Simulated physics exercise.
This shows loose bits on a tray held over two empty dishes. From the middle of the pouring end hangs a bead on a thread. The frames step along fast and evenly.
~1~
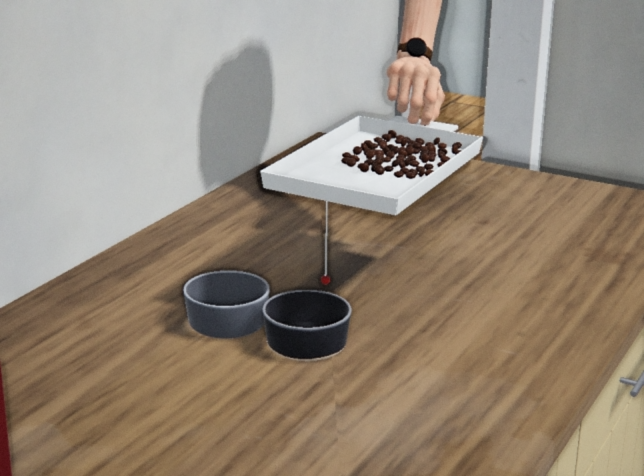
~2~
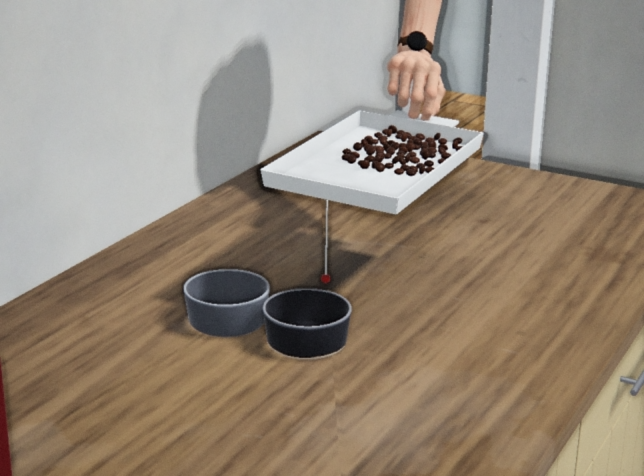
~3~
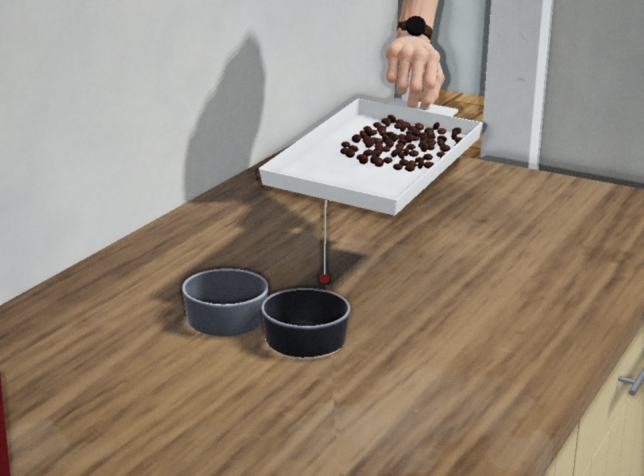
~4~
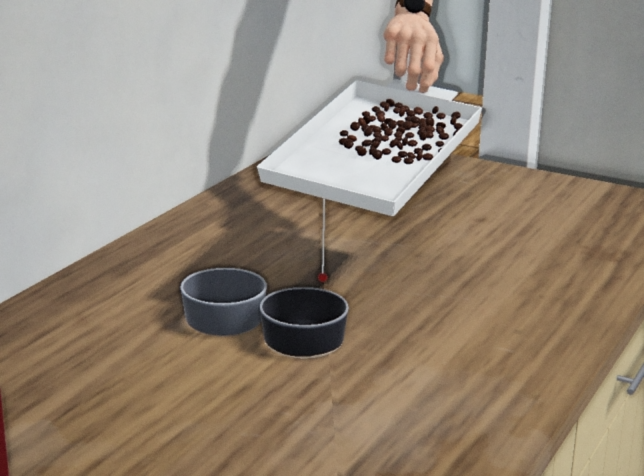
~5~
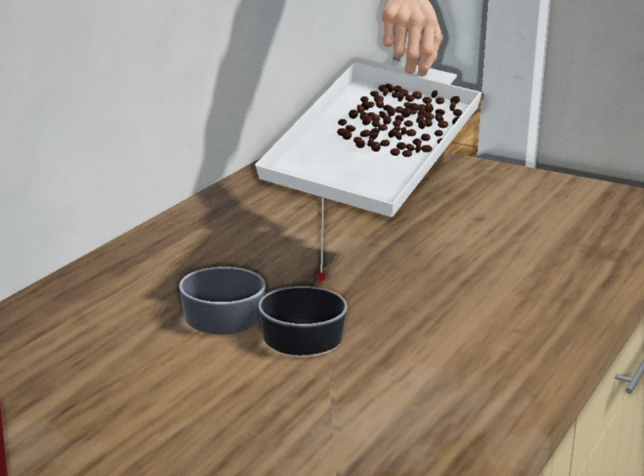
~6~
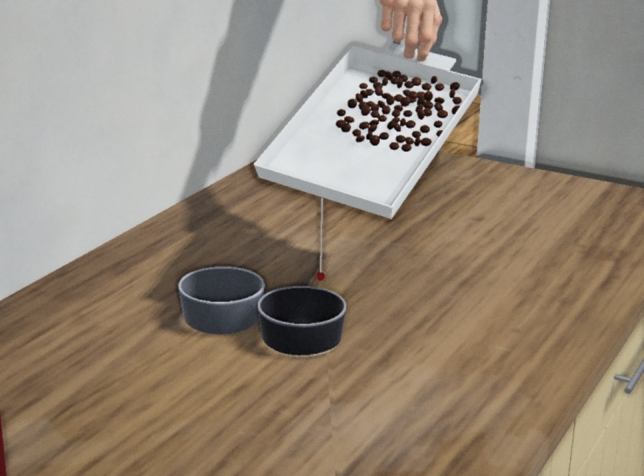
A white tray of dark brown bits was raised at its far end by a hand, steepening its slant toward the viewer above two empty dishes, while the bits stayed bunched near the hand.
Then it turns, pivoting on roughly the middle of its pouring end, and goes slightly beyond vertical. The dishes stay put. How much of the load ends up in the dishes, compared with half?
The dishes end up with less than half of it.
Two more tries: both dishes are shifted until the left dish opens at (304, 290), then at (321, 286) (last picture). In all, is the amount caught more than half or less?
The dishes end up with the greater share in the first try and the lesser share in the second.
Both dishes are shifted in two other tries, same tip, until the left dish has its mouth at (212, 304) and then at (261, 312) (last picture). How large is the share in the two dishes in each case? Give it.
It works out to 10 percent and then 40 percent.
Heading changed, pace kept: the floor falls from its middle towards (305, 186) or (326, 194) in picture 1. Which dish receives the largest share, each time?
Going by the two slopes in order, it's the left-side one and then the right-side one.
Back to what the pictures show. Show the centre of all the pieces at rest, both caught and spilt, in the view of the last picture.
The centre comes to rest close to (355, 364).
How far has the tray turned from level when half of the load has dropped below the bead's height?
Roughly 95 degrees of tilt.
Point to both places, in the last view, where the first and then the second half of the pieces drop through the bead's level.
About (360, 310) to begin with, then about (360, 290).
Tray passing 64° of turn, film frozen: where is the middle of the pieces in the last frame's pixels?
Around (372, 179).
Just after the last frame, tray tipped steeply; every one on the tray.
A moment on, tray tipped past a quarter turn; roughly a third on the tray; about a tenth in the right dish; roughly half outside both; about a tenth in the air.
Further on, tray tipped past a quarter turn; roughly a quarter in the right dish; the larger part outside both.
When it is over, tray tipped past a quarter turn; roughly a quarter in the right dish; not one in the left dish; the larger part outside both.
